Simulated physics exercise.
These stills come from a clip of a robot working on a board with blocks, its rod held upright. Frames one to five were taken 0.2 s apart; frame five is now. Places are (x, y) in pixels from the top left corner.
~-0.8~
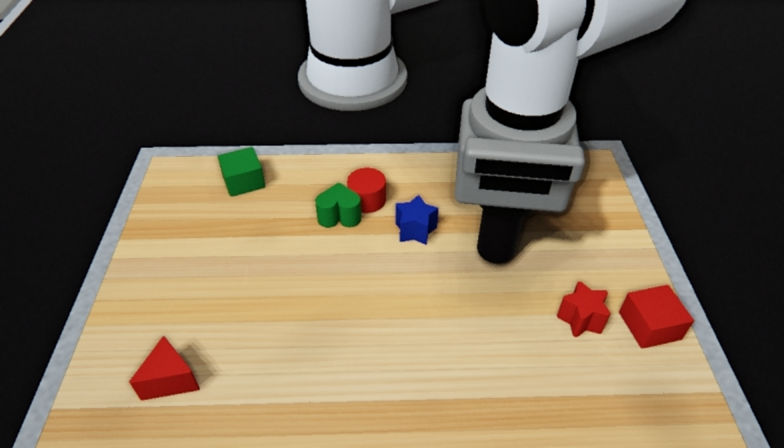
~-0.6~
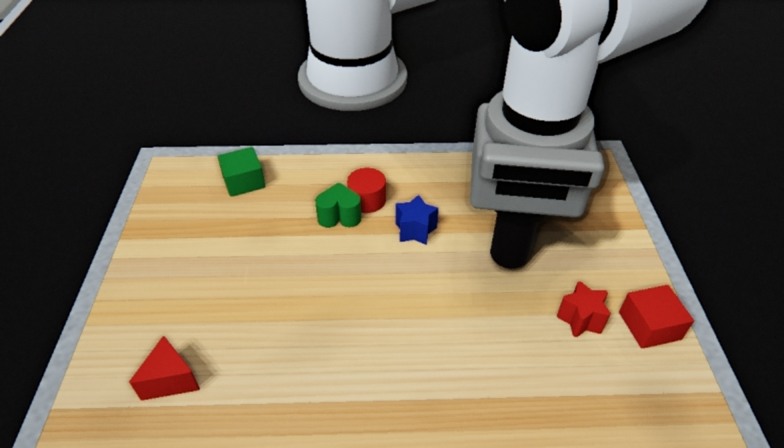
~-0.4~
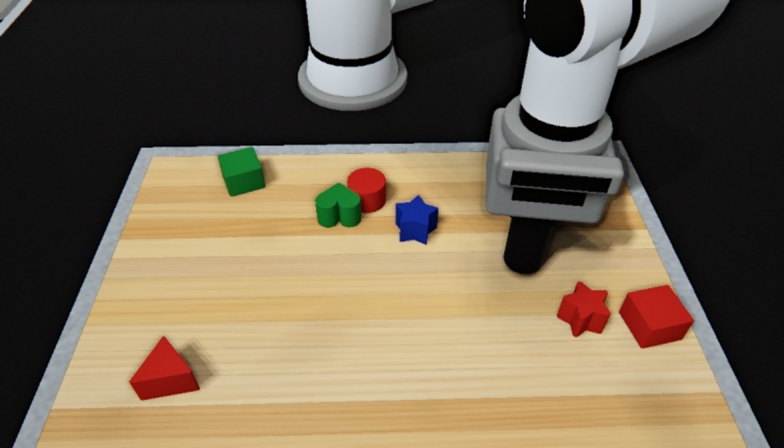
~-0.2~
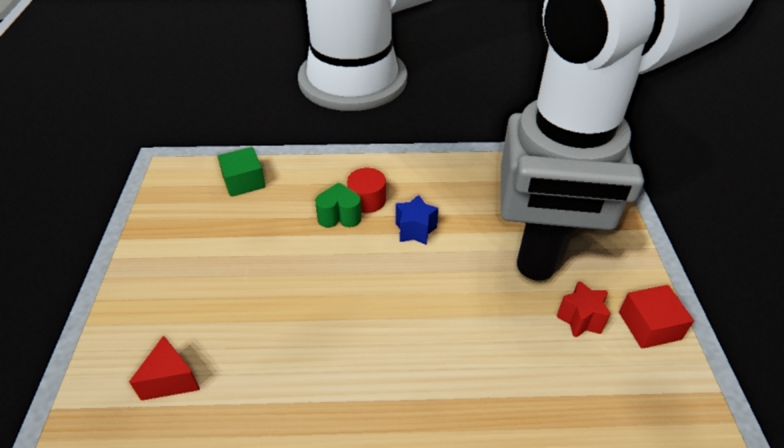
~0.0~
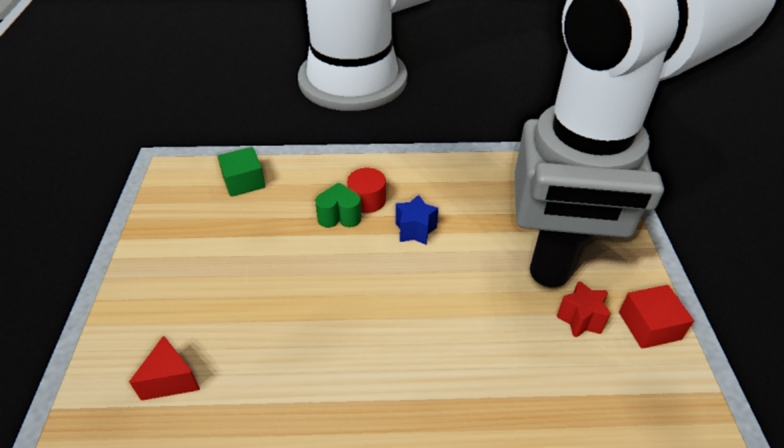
A white and grey robot arm with a black rod stands over a light wooden board with a grey edge, seen from above and in front against black. A green cube, green heart, red disc and blue star sit toward the back, a red triangle at front left, a red star and red cube at right. The arm slides the rod slightly right and forward, nearing the red star, while the blocks and view stay still.
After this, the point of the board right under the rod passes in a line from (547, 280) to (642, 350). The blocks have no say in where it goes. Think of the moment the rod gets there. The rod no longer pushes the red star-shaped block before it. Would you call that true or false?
That statement is accurate.
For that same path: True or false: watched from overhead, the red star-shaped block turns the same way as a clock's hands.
The claim holds.
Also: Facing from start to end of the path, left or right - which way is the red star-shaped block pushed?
It shifts rightward.
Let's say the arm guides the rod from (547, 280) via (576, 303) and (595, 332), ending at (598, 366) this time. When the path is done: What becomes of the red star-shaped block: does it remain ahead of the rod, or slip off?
At the end of the path, the rod is still pushing the red star-shaped block ahead of it.
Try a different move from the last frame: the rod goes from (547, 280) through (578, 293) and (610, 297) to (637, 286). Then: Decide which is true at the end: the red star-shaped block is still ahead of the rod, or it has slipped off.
Slipped loose.
On the path given first. One third of the way, rod at (580, 296); red star-shaped block at (603, 313), turned 30° clockwise.
Two thirds of the way, rod at (612, 320); red star-shaped block at (626, 339), turned 50° clockwise; red four-sided block at (664, 306).
At the end, rod at (645, 344); red star-shaped block at (635, 358), turned 85° clockwise; red four-sided block at (681, 308), turned 15° anticlockwise.
